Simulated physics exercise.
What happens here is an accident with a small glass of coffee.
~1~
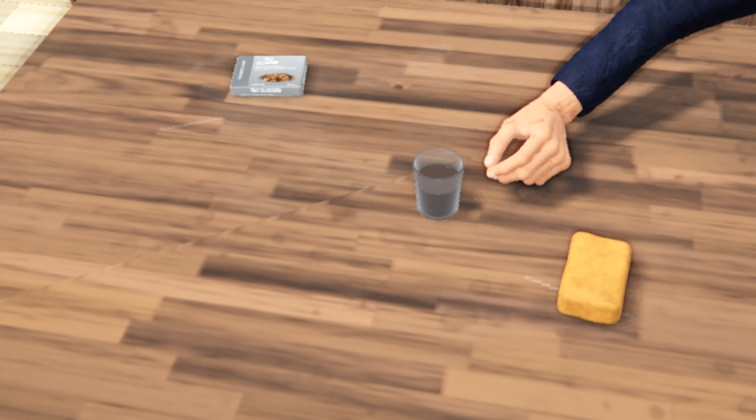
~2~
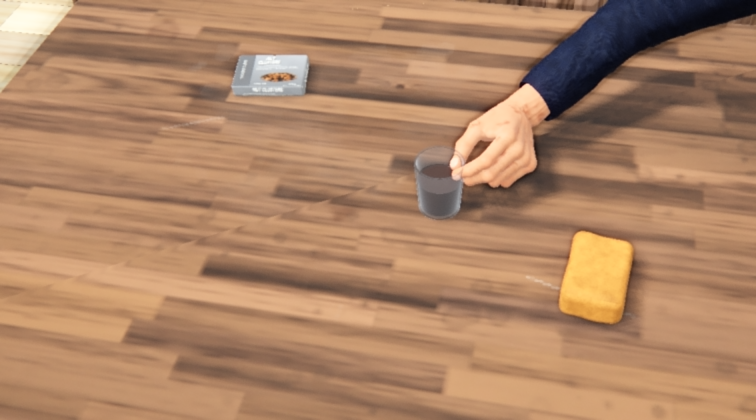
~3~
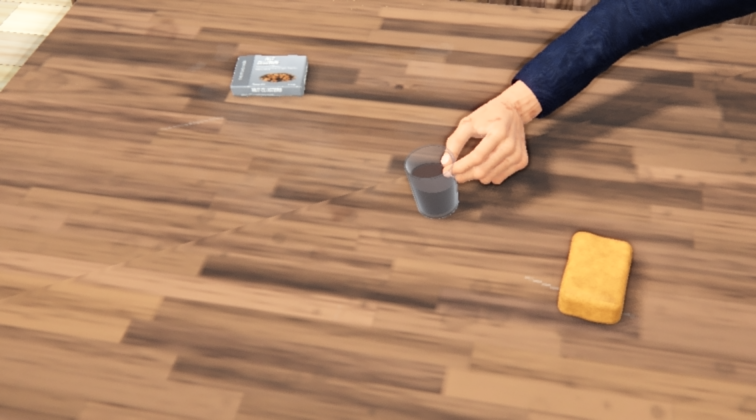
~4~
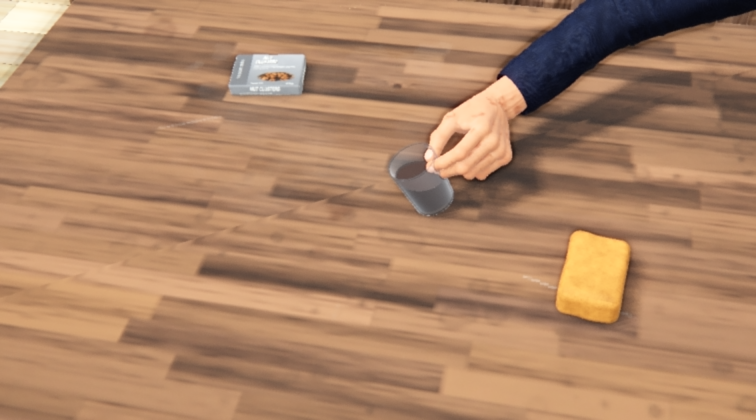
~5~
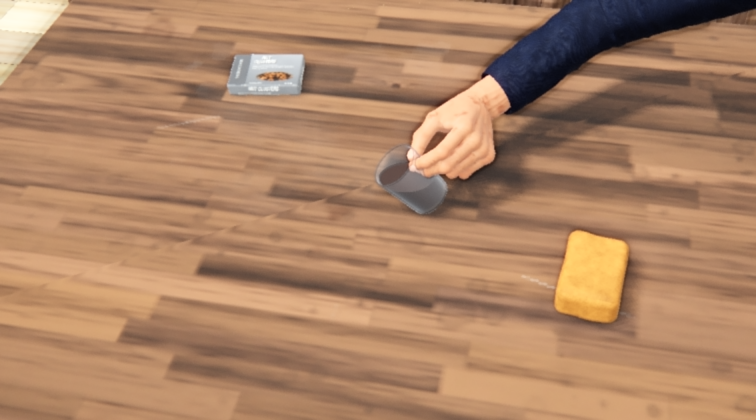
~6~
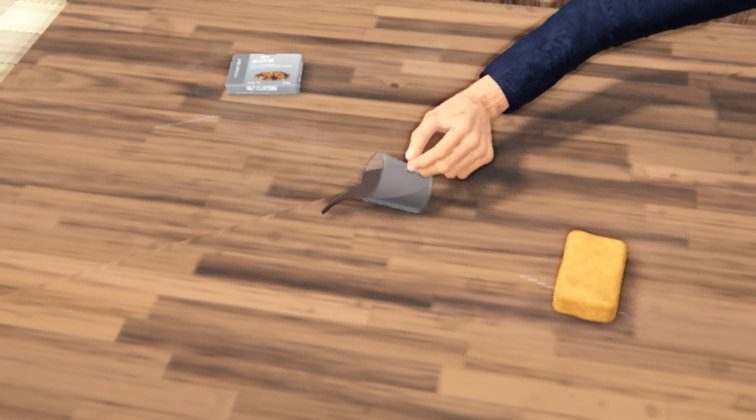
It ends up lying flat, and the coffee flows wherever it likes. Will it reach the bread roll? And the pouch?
In the end the bread roll is going to be missed by the spill; the pouch is going to be missed by the spill.
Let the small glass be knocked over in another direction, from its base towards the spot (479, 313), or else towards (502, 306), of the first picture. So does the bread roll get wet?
Well, the first time it gets caught, while the second time it gets caught.
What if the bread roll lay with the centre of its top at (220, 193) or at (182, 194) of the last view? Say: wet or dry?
Place one: It is overrun; place two: It is overrun.
Soon after, the puddle covers about as much as a plate; the bread roll is dry; the pouch is dry.
Later, the puddle covers about as much as a tray; the bread roll is dry; the pouch is dry.
In the end, the puddle covers about as much as a tray; the bread roll is dry; the pouch is dry.
